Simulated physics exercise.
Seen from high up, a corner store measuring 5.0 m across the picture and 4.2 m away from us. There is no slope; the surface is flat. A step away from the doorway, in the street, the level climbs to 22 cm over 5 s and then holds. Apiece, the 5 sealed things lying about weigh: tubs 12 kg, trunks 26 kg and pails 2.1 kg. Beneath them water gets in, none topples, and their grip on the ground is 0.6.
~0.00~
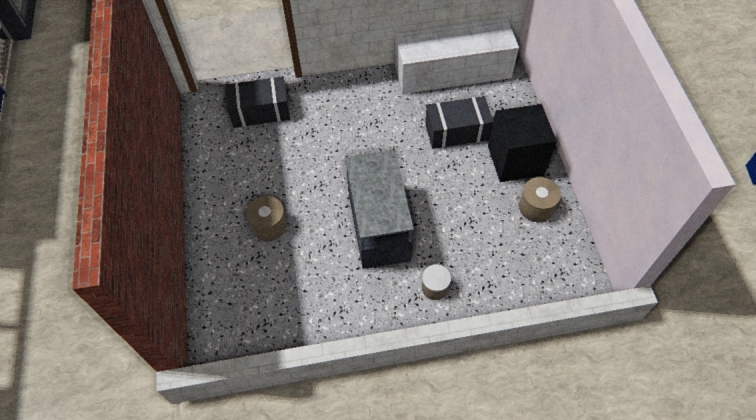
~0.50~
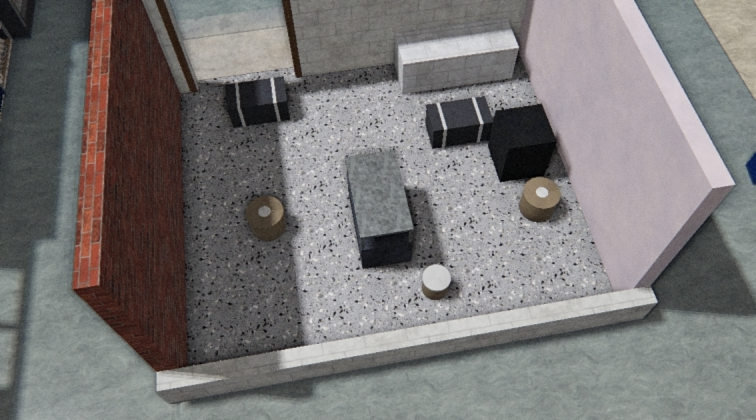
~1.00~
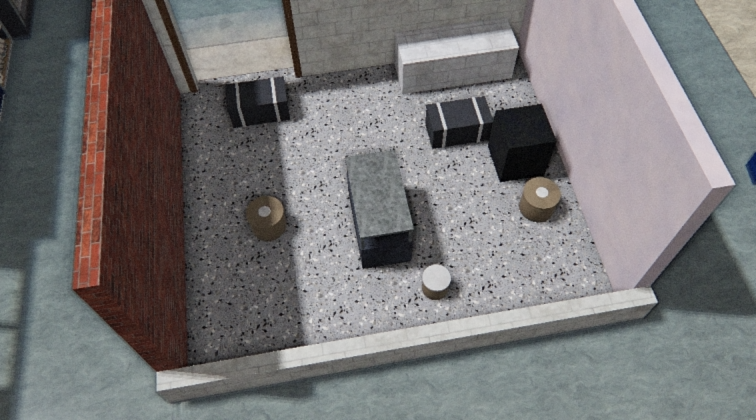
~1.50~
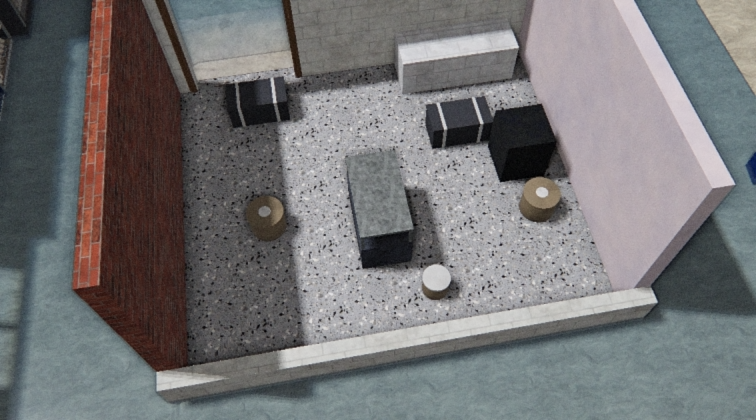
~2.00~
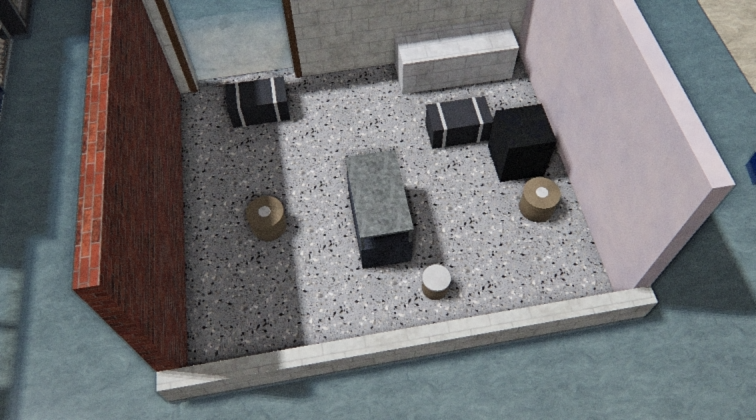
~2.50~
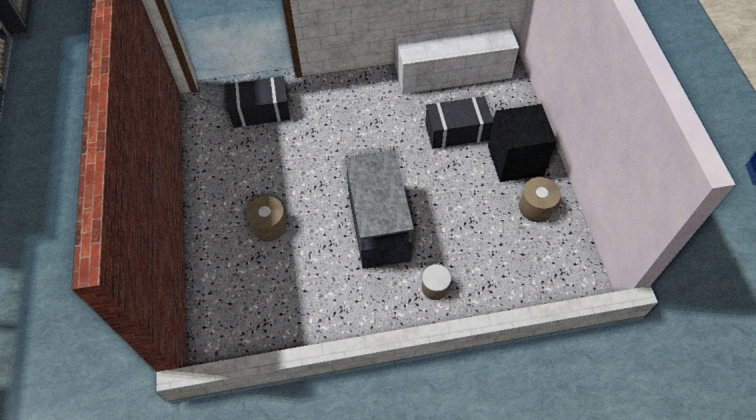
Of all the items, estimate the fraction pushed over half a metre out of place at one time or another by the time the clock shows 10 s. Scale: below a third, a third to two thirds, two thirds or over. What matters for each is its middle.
On that scale, a third to two thirds.
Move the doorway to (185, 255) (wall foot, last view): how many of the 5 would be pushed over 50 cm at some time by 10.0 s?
In that case 2 of them.
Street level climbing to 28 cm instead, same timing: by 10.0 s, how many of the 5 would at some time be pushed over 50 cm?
Then it comes to 3.
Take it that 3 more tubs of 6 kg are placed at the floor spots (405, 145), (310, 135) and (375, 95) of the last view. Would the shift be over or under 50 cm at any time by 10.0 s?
Taking them in the given order: Greater, then greater, then smaller.
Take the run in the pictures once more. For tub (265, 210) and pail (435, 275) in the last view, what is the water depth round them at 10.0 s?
First about 15 cm, second about 4 cm.
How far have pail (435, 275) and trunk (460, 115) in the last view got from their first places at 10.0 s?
80 cm, 0 cm.
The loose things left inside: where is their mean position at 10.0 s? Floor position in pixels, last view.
Centred roughly on (413, 235).
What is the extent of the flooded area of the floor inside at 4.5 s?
I'd put it close to 4.0 m2.
After 3.5 s 0 of 5 are over 50 cm from their spots; 0 afloat.
After 4.5 s 0 of 5 are over 50 cm from their spots; 0 afloat.
After 7.0 s 1 of 5 are over 50 cm from their spots; 0 afloat.
After 10.0 s 3 of 5 are over 50 cm from their spots, and 3 have been at some point; 3 afloat.
